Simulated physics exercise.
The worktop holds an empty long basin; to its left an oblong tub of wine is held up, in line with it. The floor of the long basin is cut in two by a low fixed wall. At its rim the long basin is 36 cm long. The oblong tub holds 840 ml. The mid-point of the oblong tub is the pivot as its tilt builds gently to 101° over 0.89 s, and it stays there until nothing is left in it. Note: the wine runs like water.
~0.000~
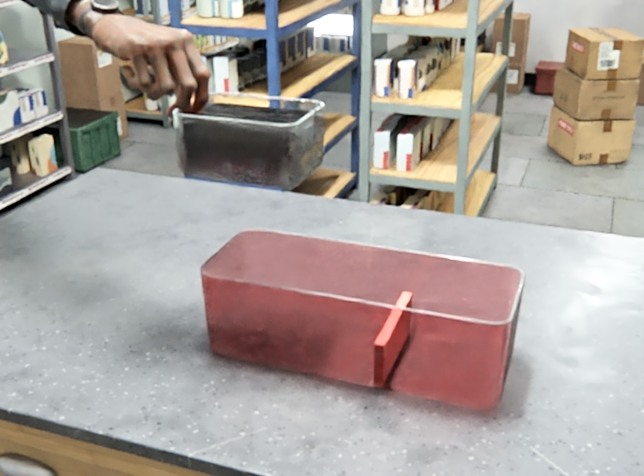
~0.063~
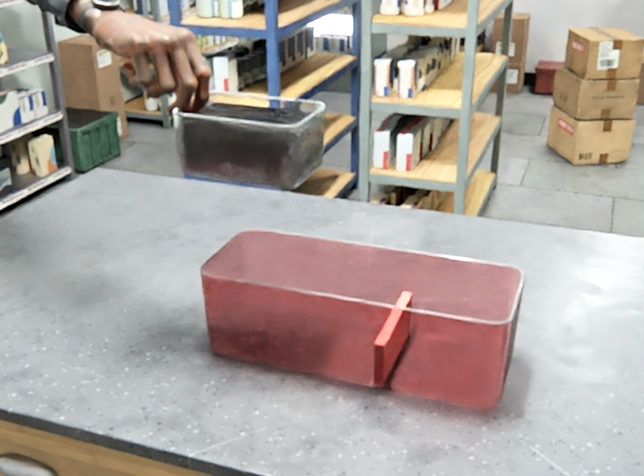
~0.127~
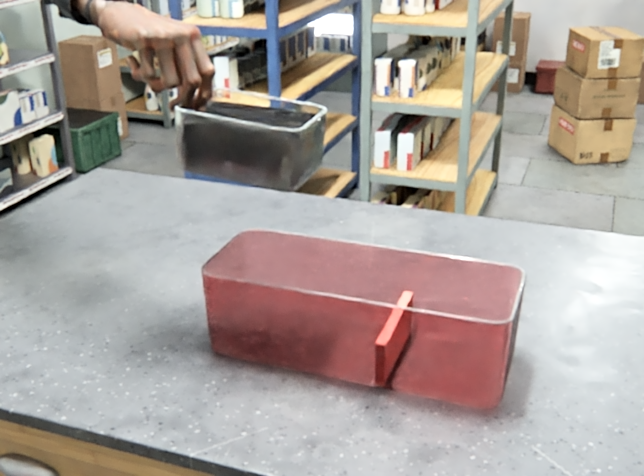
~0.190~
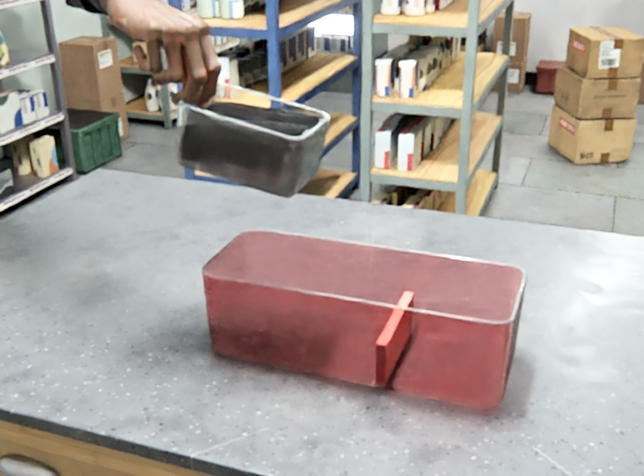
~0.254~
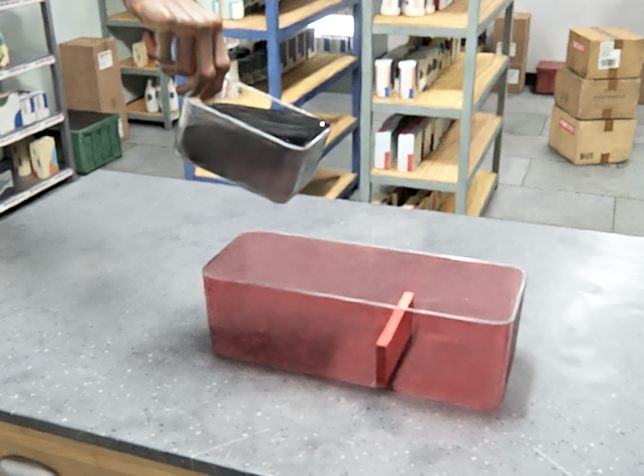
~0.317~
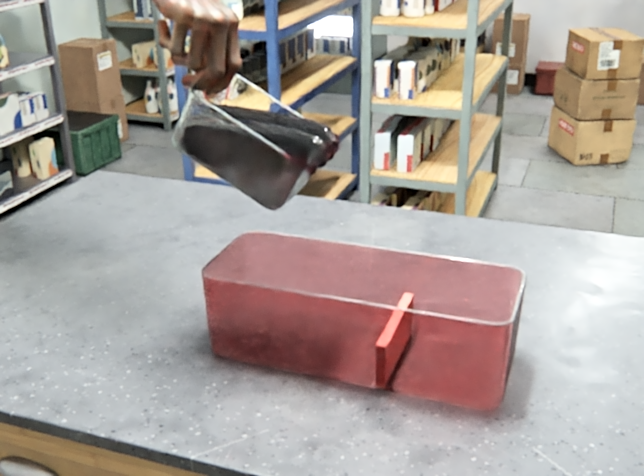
The clip opens with a hand holding a clear oblong tub of dark liquid level above a grey worktop, up and to the left of a long, see-through red basin with a divider. The hand gradually tilts the tub, its right end dipping, until the dark contents reach the lowered rim.
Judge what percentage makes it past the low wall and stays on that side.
Some 10 per cent makes it over and stays.
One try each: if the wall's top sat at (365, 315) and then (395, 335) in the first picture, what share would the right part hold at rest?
Around 55 and 20 percent, in that order.
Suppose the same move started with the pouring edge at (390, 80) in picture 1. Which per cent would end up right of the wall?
It would then come to around 75 percent.
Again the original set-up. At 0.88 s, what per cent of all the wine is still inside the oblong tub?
Close to 7 in a hundred.
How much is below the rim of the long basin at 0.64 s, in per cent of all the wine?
About 32%.
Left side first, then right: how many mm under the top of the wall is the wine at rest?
Left roughly 32 mm; right roughly 50 mm.
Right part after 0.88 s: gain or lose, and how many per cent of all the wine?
A gain, roughly 1 percent.
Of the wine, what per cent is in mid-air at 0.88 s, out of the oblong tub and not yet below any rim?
Something like 6 per cent of the total.
By 0.64 s the tilt is 82° and 25 per cent is still to pour, 26 is left of the wall and 5 right of it.
By 0.88 s the tilt is 101° and 7 per cent is still to pour, 71 is left of the wall and 9 right of it.
By 1.12 s the tilt is 101° and 1 per cent is still to pour, 79 is left of the wall and 10 right of it.
By 1.39 s the tilt is 101° and 0 per cent is still to pour, 81 is left of the wall and 10 right of it.
At rest 81 per cent lies left of the wall, 10 right of it and 10 outside.
